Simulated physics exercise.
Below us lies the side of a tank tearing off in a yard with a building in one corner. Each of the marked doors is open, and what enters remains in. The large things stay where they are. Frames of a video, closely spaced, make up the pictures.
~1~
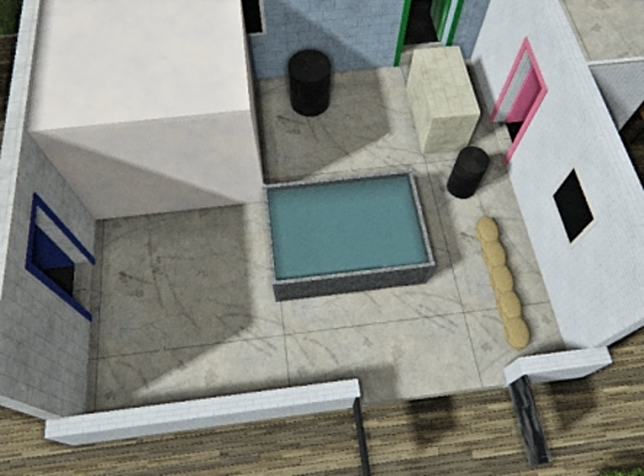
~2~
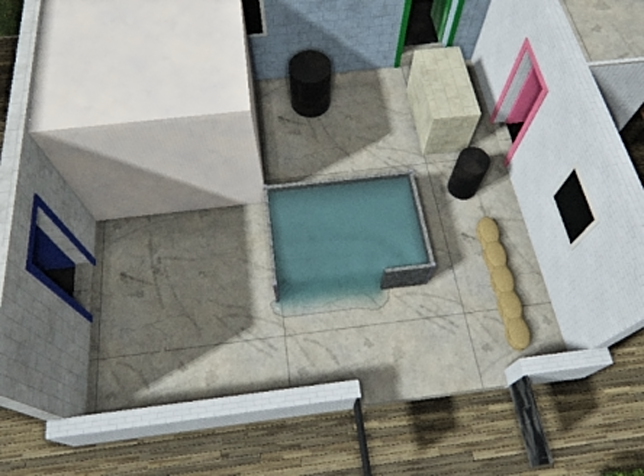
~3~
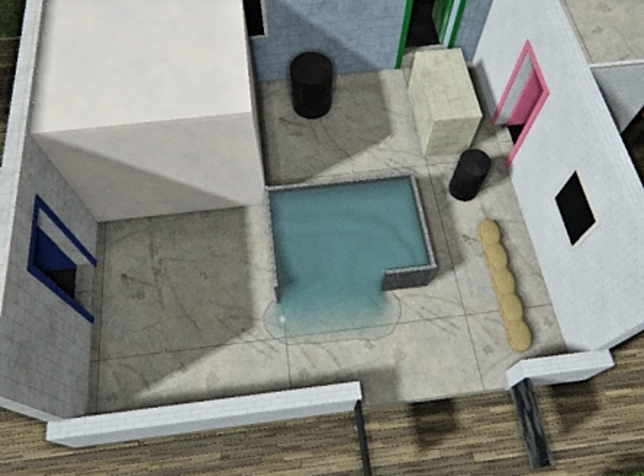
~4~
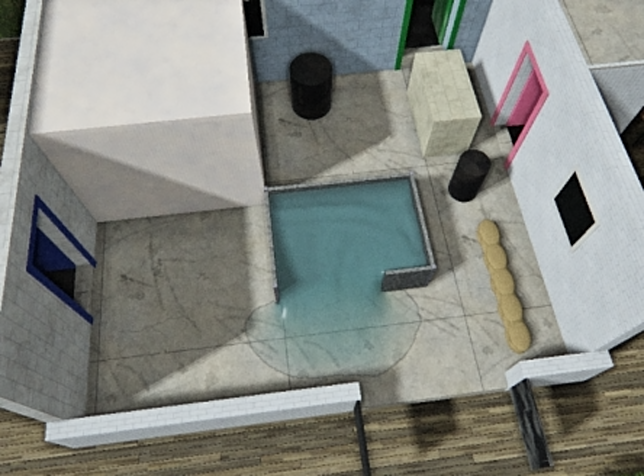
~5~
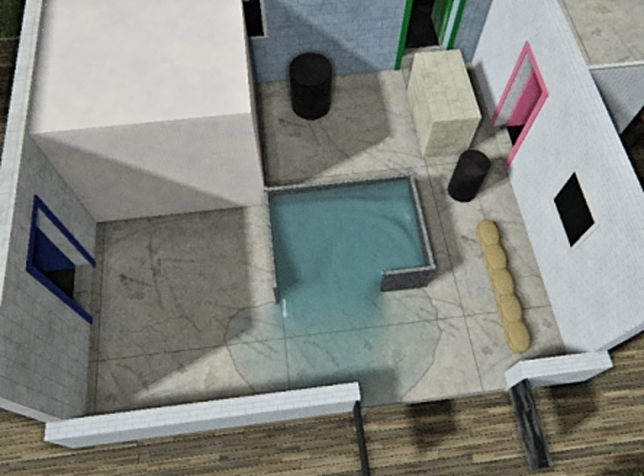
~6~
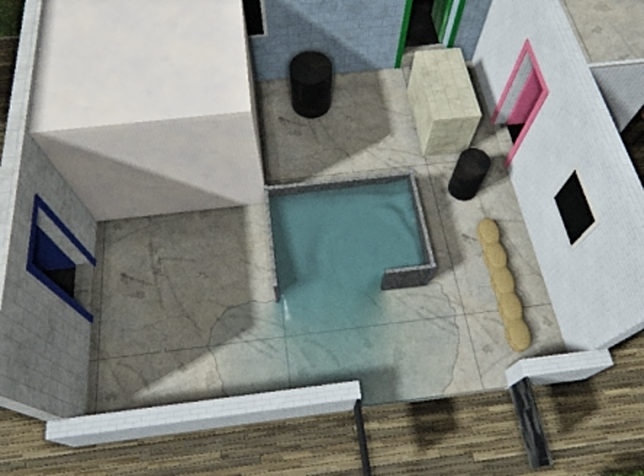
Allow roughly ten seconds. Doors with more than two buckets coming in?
As I see it, pink door: Never tops two buckets; green door: Never tops two buckets; blue door: Never tops two buckets.
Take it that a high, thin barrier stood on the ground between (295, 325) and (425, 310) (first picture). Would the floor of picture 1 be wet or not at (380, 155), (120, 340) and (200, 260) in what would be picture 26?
Lab note - spot 1 inundated, spot 2 inundated, spot 3 parched.
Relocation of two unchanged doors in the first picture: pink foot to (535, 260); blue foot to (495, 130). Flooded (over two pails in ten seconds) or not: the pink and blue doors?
Pink door stays within it, blue door stays within it.
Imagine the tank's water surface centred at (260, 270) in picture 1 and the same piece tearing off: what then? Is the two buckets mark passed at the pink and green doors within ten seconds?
As I see it, the pink door tops that amount while the green door remains beneath it.
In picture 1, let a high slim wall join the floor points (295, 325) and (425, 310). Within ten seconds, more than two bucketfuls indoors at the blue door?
Blue: Below the mark.
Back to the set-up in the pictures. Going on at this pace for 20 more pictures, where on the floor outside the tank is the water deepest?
Close to (97, 227), I'd say.
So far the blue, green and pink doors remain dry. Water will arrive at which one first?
The blue one.
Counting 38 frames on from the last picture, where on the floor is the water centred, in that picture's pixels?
The water centres close to (253, 293).
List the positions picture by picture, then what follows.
The first frame shows the tank at (345, 226) is whole and still.
In the second frame, water pours out at (330, 288) and has run to (278, 310).
In the third frame, the front is at (273, 330), out from the gap at (331, 290).
In the fourth frame, the front is at (402, 351), out from the gap at (331, 291).
In the fifth frame, the front is at a hidden place, out from the gap at (330, 291).
In the sixth frame, water pours out at (331, 290) and has run to a hidden place.
A moment on, water covers 20 % of the floor; the pink door not reached, the green door not reached, the blue door not reached.
Next, water covers 25 % of the floor; the pink door not reached, the green door not reached, the blue door not reached.
Then, water covers 40 % of the floor; the pink door not reached, the green door not reached, the blue door wet at the sill, nothing in.
Later, water covers 60 % of the floor; the pink door not reached, the green door not reached, the blue door wet at the sill, nothing in.
In the end, water covers 70 % of the floor; the pink door wet at the sill, nothing in, the green door not reached, the blue door wet at the sill, nothing in.
